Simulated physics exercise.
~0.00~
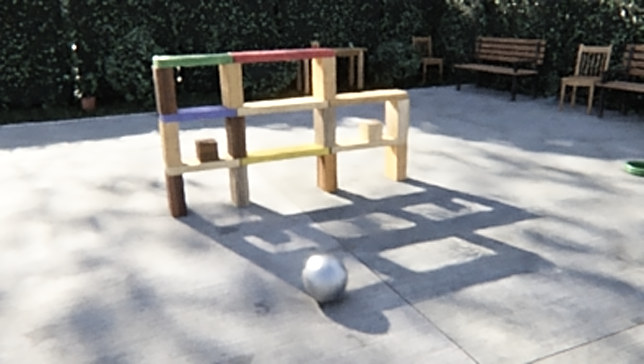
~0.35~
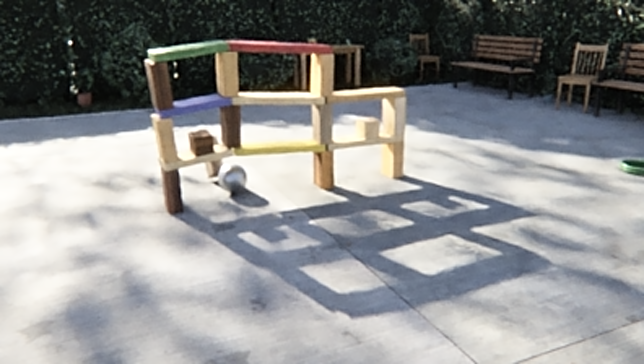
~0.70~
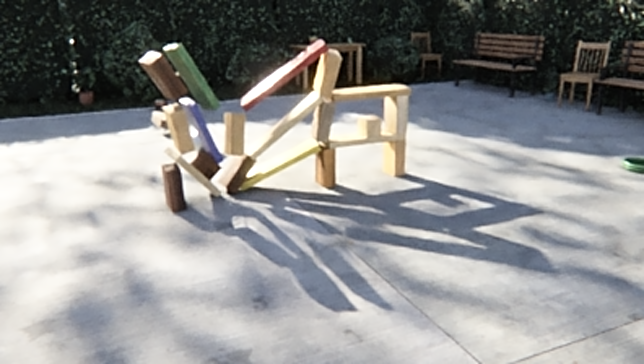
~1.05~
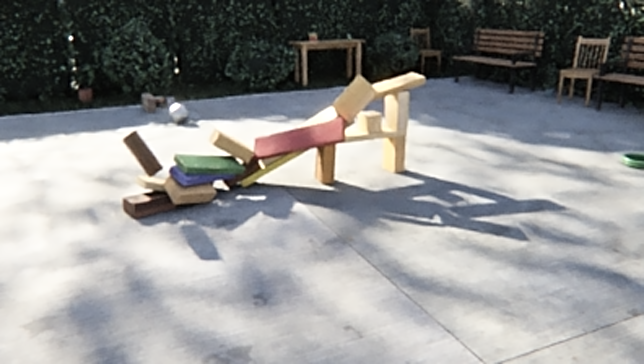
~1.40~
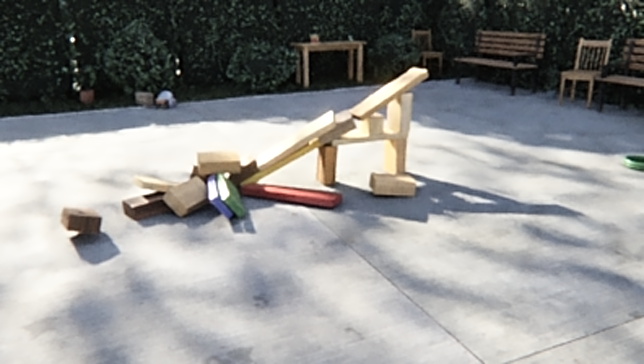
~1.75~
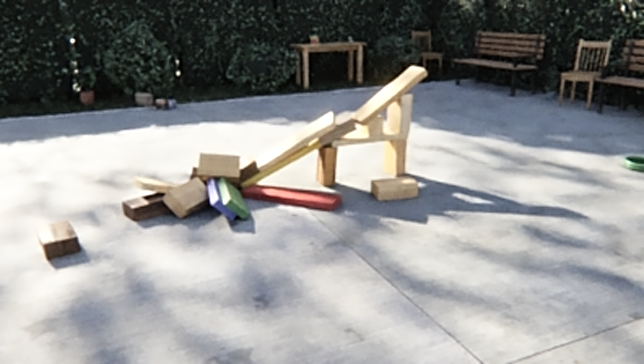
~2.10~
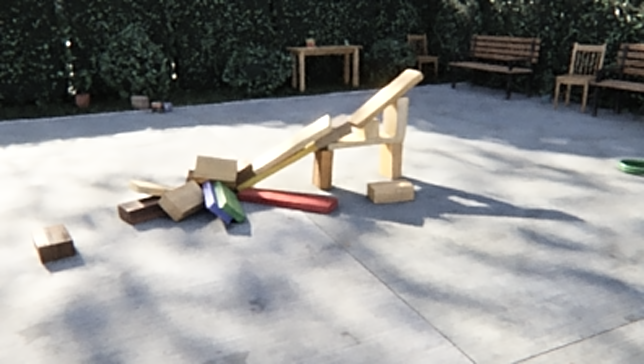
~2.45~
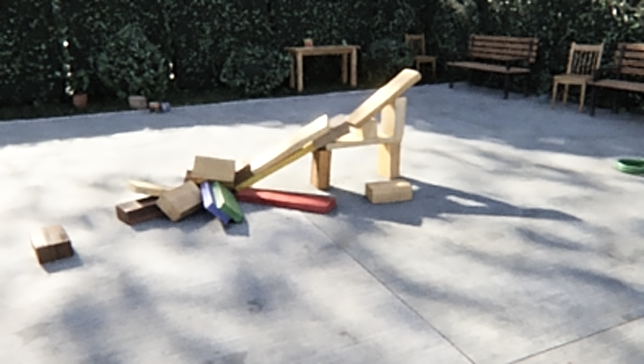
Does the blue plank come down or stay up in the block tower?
The blue plank comes down. It ends up in the heap of fallen pieces on the left, next to the green plank.
